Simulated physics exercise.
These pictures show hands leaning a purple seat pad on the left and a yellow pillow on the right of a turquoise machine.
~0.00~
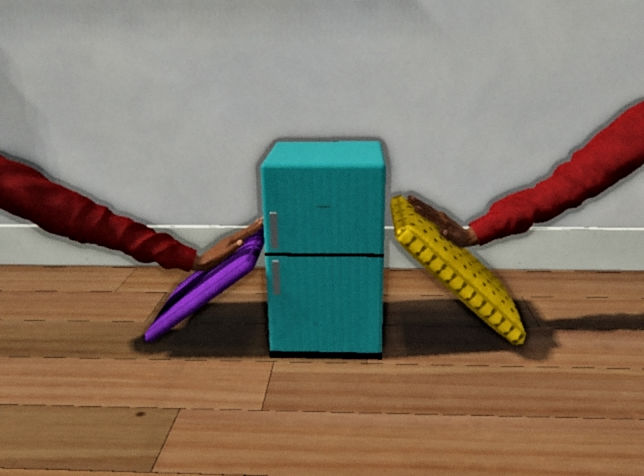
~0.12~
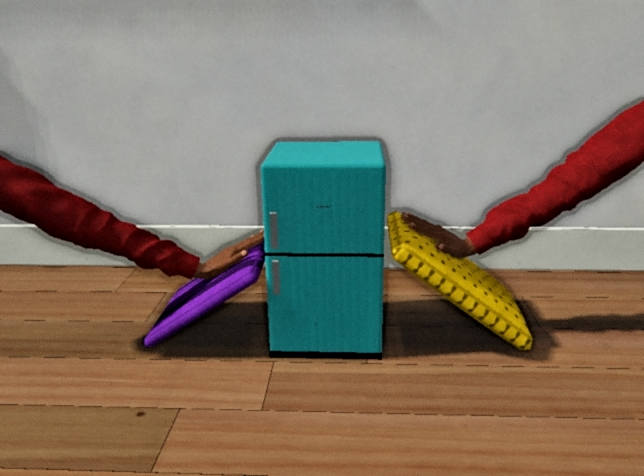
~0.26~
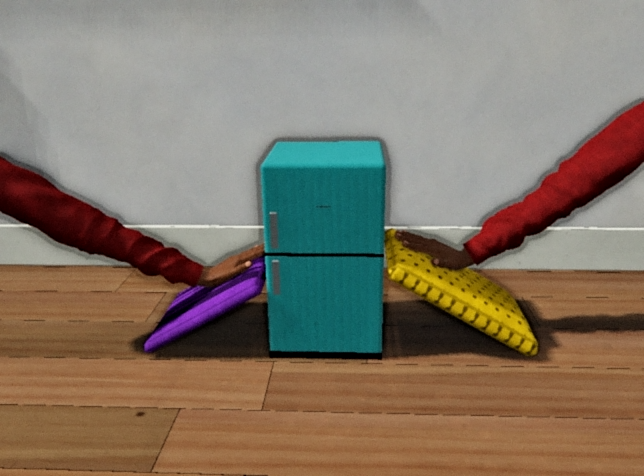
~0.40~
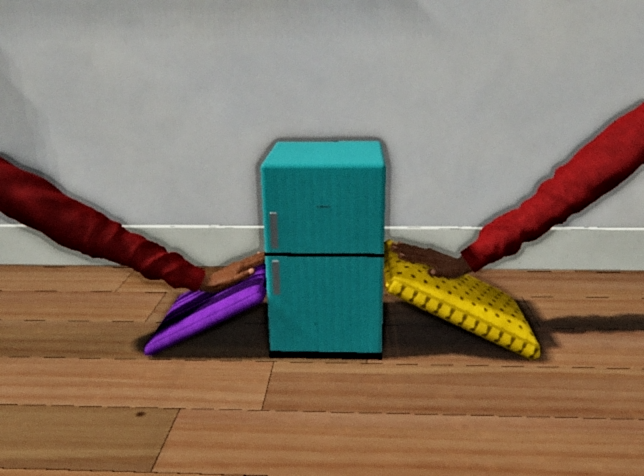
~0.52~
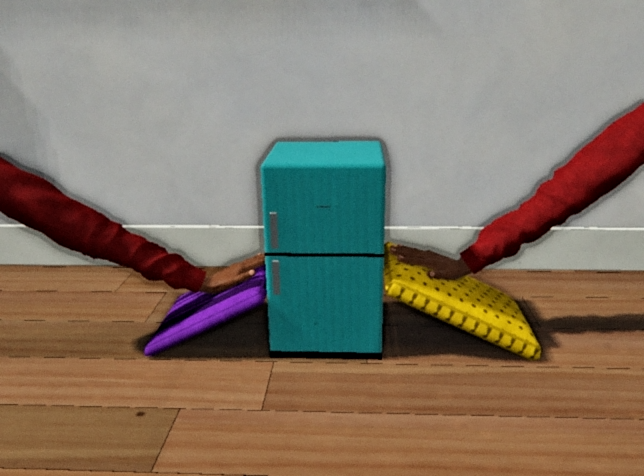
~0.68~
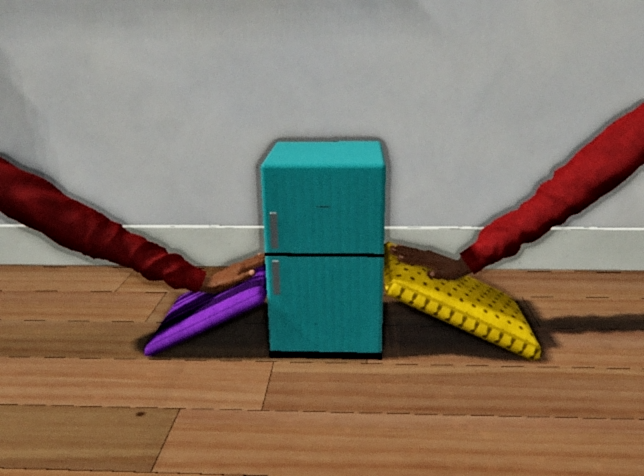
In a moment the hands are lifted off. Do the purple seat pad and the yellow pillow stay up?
The purple seat pad slips and lies down, the yellow pillow slumps to the floor.
After 0.92 s, seat pad flat on the floor near (211, 321); pillow flat on the floor near (461, 321).
At rest, seat pad flat on the floor near (211, 323); pillow flat on the floor near (460, 321). The purple seat pad slumps to the floor and the yellow pillow slides down flat.
